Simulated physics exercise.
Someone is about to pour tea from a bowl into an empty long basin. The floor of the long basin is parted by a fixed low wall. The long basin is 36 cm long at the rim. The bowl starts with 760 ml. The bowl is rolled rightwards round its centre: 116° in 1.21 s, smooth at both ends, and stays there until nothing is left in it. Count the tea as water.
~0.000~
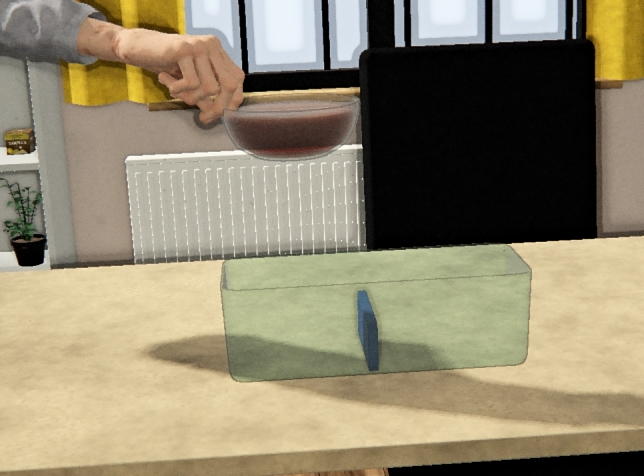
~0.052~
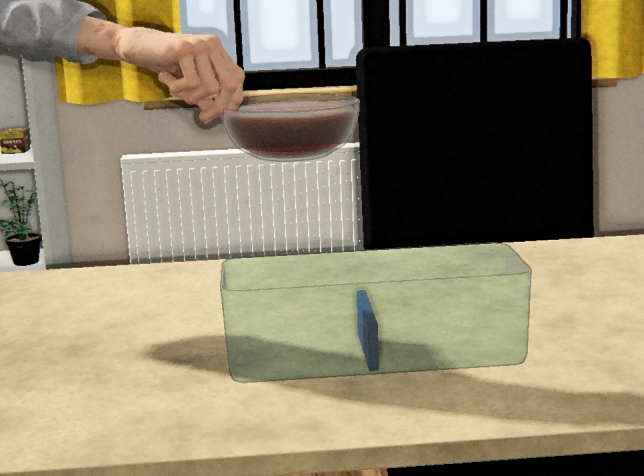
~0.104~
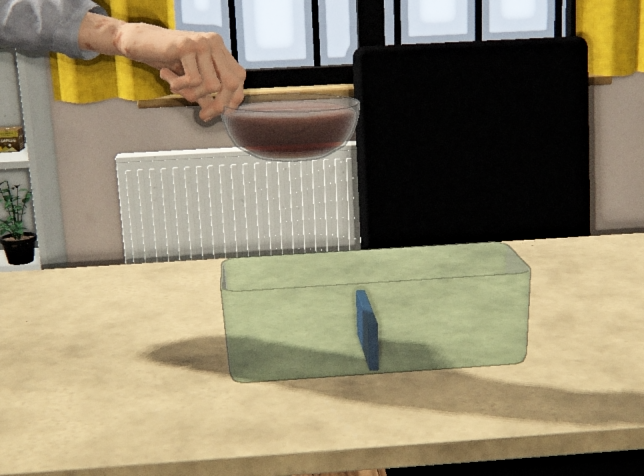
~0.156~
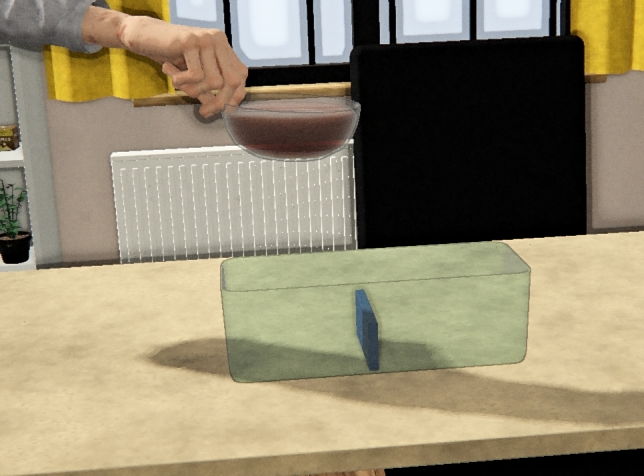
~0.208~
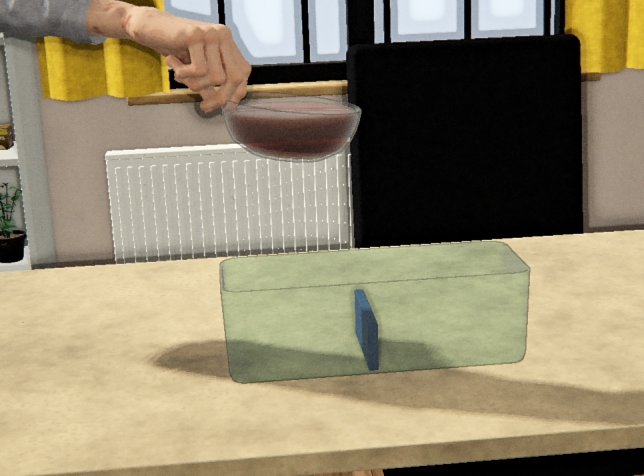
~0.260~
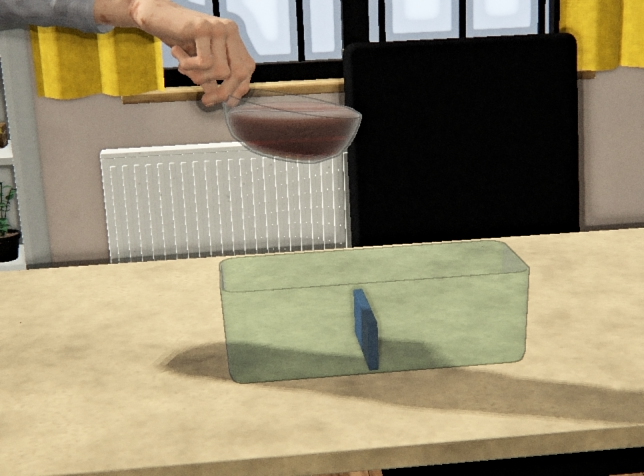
In a room with yellow curtains, a window and a white radiator, a pale tabletop is seen from the front and slightly above. A clear green basin with a blue upright piece inside sits below a hand, at upper left, holding a glass bowl of reddish-brown tea, with a black panel behind. The hand slowly tilts the bowl slightly rightwards, while the camera drifts gently left and the background slides left.
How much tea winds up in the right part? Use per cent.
About 88 per cent.
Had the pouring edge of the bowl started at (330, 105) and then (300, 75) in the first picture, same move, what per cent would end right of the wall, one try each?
First 75, then 60 per cent.
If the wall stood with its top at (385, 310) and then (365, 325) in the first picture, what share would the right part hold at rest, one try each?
First 80, then 85 per cent.
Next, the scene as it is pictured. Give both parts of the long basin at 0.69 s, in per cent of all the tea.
Near 0 on the left, 30 on the right.
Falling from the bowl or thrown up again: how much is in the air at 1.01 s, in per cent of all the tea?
About 4 per cent.
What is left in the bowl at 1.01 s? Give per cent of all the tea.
Some 0 per cent.
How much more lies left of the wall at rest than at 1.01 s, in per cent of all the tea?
Some 3 per cent.
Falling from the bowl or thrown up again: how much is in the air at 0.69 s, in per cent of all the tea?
Near 44 in a hundred.
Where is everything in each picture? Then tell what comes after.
It leans 0°; its right rim is at (358, 101); the tea meets the walls at (224, 114) and (355, 107); the long basin's rim runs from (223, 276) to (520, 259); the wall's top is at (367, 307), in the first frame.
It leans 1°; its right rim is at (358, 101); the tea meets the walls at (224, 114) and (355, 107), in the second frame.
It leans 2°; its right rim is at (358, 103); the tea meets the walls at (224, 112) and (355, 109), in the third frame.
It leans 5°; its right rim is at (359, 106); the tea meets the walls at (225, 112) and (355, 108), in the fourth frame.
It leans 8°; its right rim is at (359, 111); the tea meets the walls at (226, 112) and (357, 109), in the fifth frame.
It leans 13°; its right rim is at (360, 116); the tea meets the walls at (227, 113) and (358, 110), in the sixth frame.
By 0.69 s the tilt is 71° and 25 per cent is still to pour, 0 is left of the wall and 30 right of it.
By 1.01 s the tilt is 109° and 0 per cent is still to pour, 7 is left of the wall and 88 right of it.
By 1.35 s the tilt is 116° and 0 per cent is still to pour, 10 is left of the wall and 88 right of it.
By 1.71 s the tilt is 116° and 0 per cent is still to pour, 10 is left of the wall and 88 right of it.
At rest 10 per cent lies left of the wall, 88 right of it and 2 outside.
